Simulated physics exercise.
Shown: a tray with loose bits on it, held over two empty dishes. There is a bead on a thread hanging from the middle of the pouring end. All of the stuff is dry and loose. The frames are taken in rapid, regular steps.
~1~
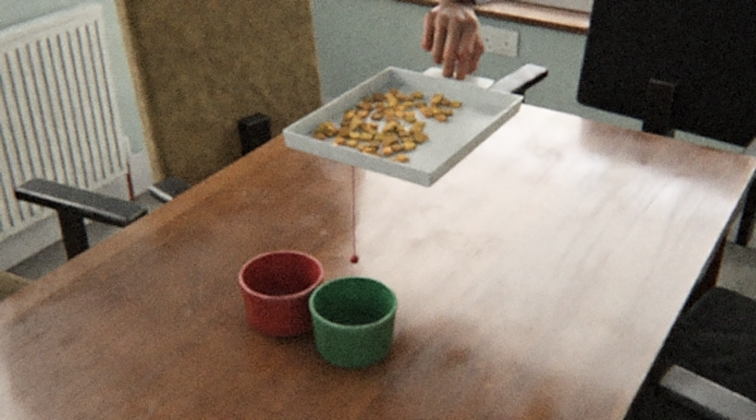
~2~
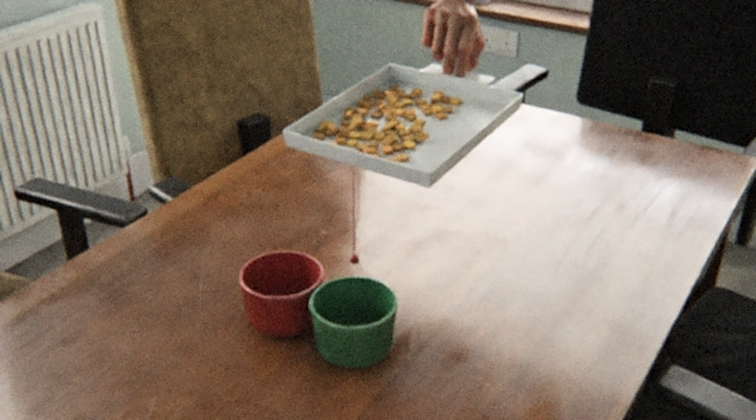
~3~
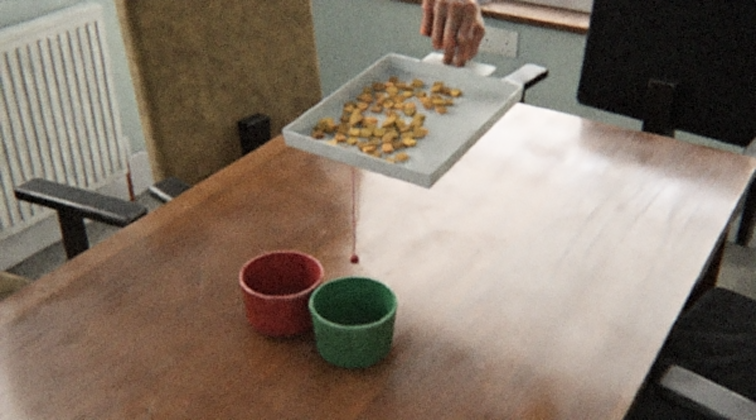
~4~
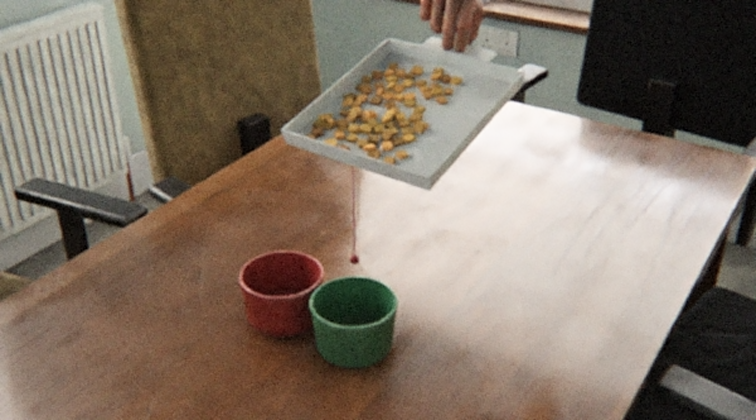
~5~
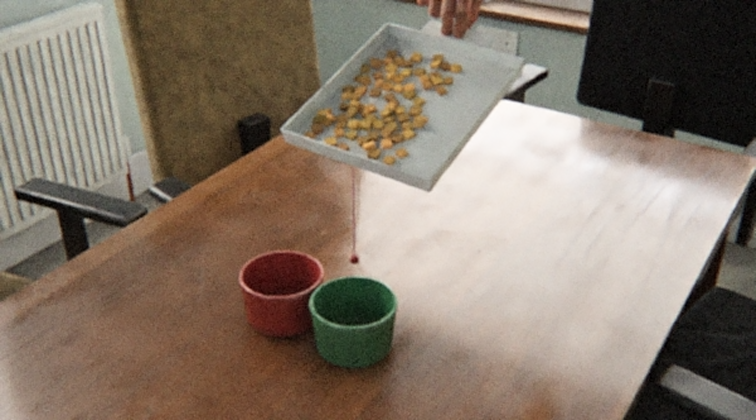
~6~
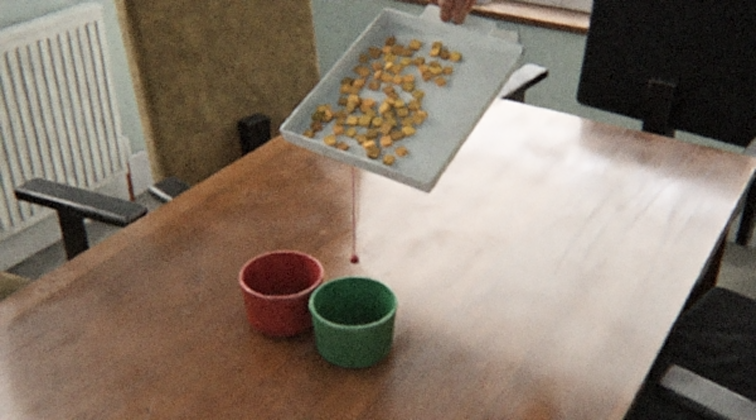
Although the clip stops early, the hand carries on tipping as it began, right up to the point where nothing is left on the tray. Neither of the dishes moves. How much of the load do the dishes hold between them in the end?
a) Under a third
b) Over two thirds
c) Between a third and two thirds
c.
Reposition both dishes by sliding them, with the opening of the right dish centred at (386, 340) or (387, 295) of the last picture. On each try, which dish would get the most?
The one on the left side; the one on the right side.
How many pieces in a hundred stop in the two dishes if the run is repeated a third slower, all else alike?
Around 60 percent.
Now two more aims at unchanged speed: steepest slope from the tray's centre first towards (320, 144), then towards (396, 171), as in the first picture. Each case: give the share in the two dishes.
The first try gives close to 20 per cent, the second close to 40 per cent.
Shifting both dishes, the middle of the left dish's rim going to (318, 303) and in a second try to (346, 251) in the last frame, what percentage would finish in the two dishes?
It comes to roughly 60 per cent in one try and roughly 10 per cent in the next.
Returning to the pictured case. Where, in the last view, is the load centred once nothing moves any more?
Near (366, 346), more or less.
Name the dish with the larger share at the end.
The victory goes to the right.
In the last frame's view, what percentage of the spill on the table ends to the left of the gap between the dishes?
That's about 10 per cent of the spill.
Soon after the last picture, tray tipped steeply; all on the tray.
A little later, tray tipped past a quarter turn; about two thirds on the tray; a small part in the right dish; a stray few in the left dish; a stray few outside both; about a quarter in the air.
Later still, tray tipped past a quarter turn; about half in the right dish; a small part in the left dish; about half outside both.
At rest, tray tipped past a quarter turn; about half in the right dish; a small part in the left dish; about half outside both.
